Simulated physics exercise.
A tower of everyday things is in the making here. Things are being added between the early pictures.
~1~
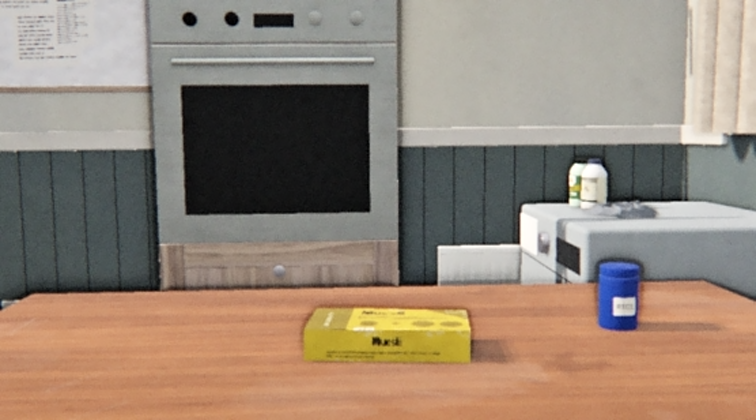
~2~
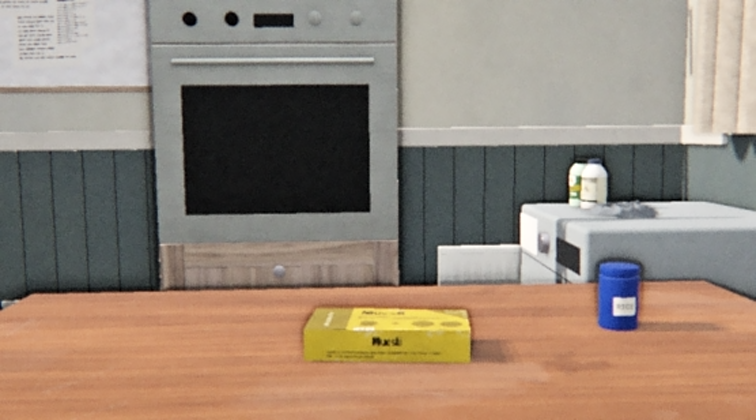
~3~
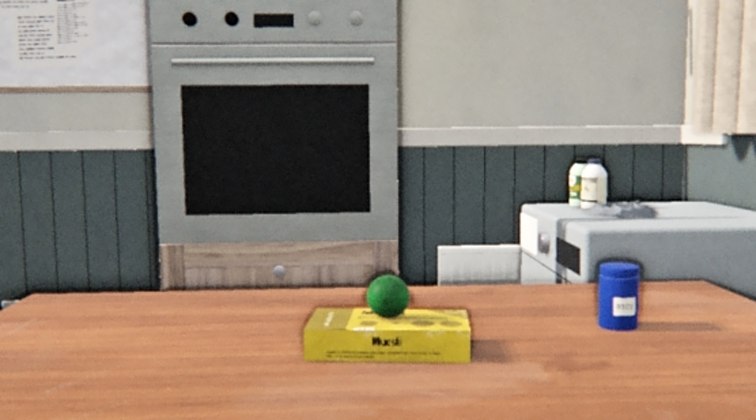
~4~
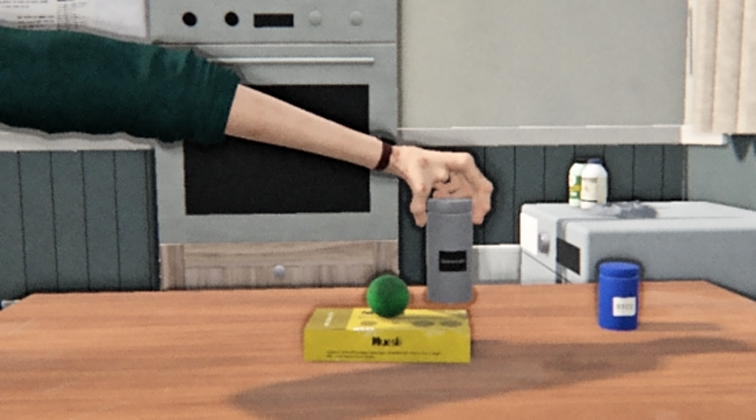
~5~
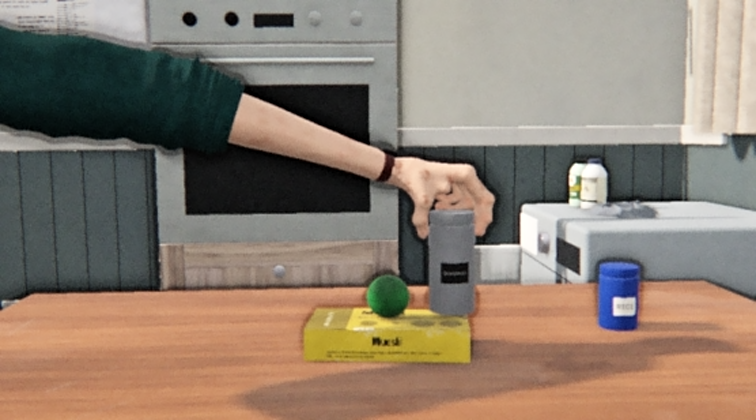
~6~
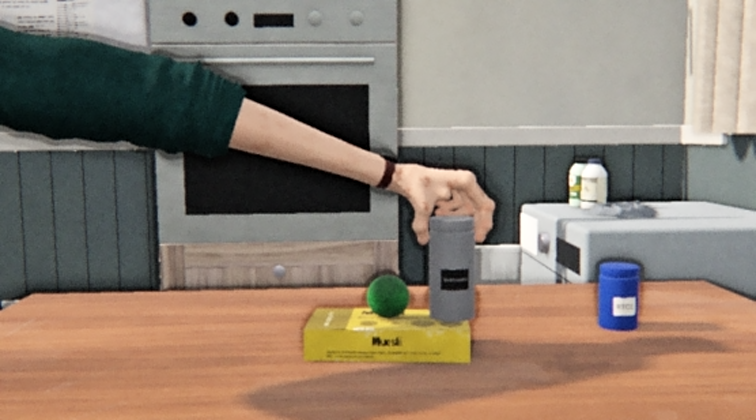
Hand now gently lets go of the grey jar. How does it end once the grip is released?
The pile will stay secure.
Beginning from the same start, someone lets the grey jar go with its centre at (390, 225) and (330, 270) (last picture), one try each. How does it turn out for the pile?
Result of try one: The pile tips over; result of try two: The pile remains stable.
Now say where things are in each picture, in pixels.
In the first picture, the last thing is not in view yet; yellow packet (389, 334).
In the second picture, the last thing is not in view yet.
In the third picture, the last thing is not in view yet; blue jar (619, 296).
The fourth picture shows coming down; grey jar (450, 249); yellow packet (389, 334).
The fifth picture shows coming down; grey jar (452, 261); green ball (388, 297).
The sixth picture shows set down, still held; grey jar (452, 268); blue jar (619, 296).
Then, 0.50 s later than the last frame, all is still.
Then, 1.30 s later than the last frame, grey jar resting near (452, 268).
When it is over, all 4 as before. End places, in pixels of the last picture, grey jar near (452, 268). The pile stays up.
